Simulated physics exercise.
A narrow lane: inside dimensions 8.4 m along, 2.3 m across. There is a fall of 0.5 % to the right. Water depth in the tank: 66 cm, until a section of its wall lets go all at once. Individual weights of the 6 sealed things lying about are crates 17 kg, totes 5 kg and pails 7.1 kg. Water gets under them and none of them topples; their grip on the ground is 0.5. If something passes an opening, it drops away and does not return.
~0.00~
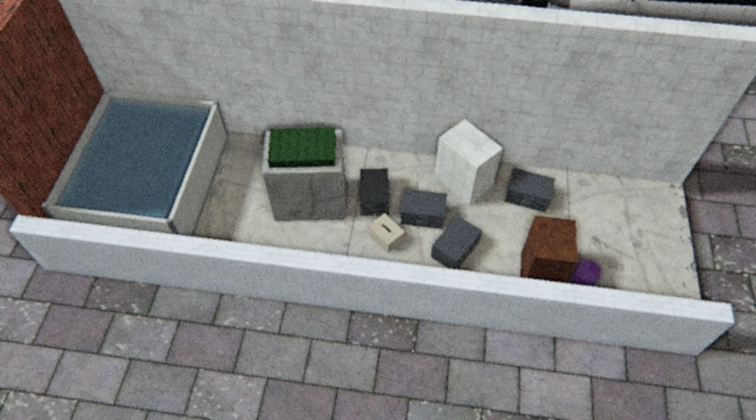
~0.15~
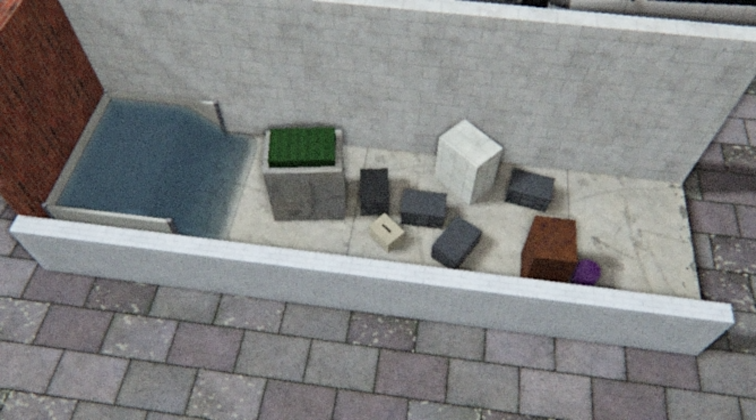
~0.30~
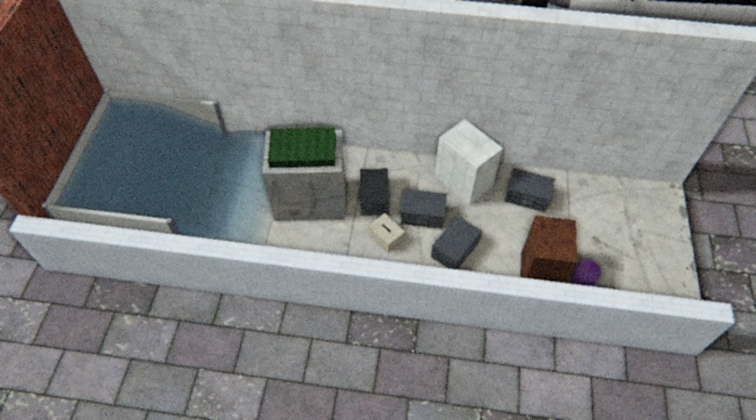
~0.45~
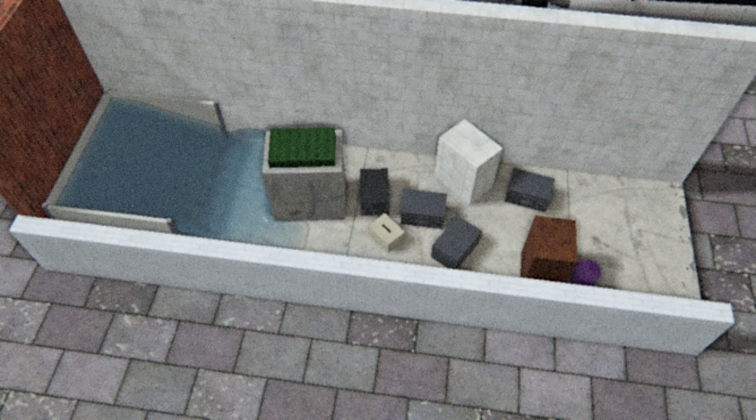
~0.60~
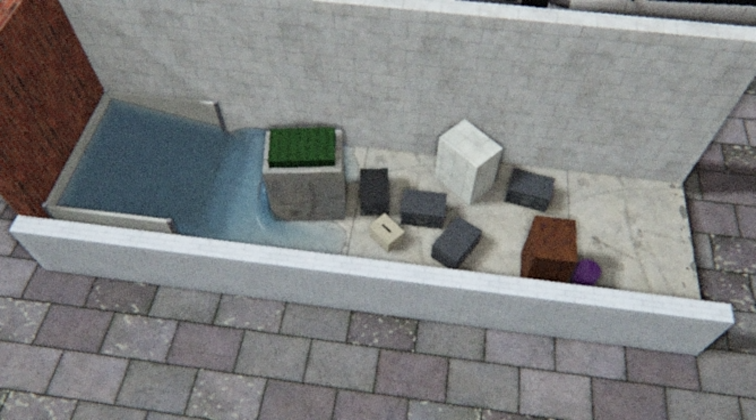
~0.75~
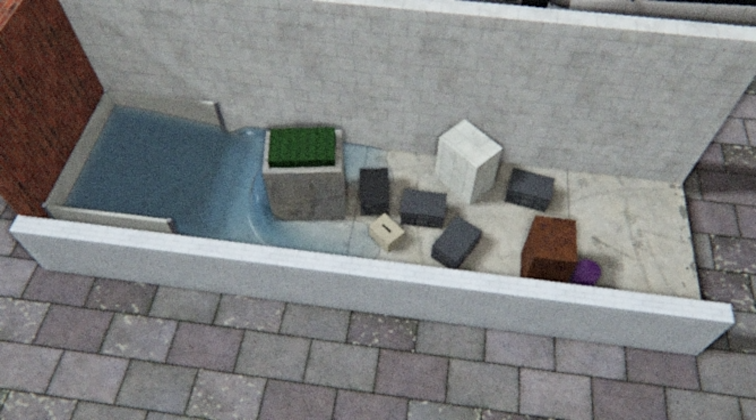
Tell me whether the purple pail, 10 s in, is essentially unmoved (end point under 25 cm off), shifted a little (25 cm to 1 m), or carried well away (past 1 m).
Essentially unmoved.
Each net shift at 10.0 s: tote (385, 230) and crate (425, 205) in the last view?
Respectively, 150 cm and washed out.
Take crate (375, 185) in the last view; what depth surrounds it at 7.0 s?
10 cm.
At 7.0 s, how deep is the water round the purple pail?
Roughly 3 cm deep.
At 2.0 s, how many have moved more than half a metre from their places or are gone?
Count then: 2.
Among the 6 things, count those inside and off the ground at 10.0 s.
2.
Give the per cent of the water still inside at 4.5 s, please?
Still held: Near 86 %.
After 2.0 s the purple pail is near (588, 270), 0.0 m from its start, aground; 0 of 6 are out; 3 afloat.
After 4.5 s the purple pail is near (588, 270), 0.0 m from its start, aground; 1 of 6 are out; 3 afloat.
After 7.0 s the purple pail is near (588, 270), 0.0 m from its start, aground; 3 of 6 are out; 2 afloat.
After 10.0 s the purple pail is near (588, 270), 0.0 m from its start, aground; 3 of 6 are out; 2 afloat.
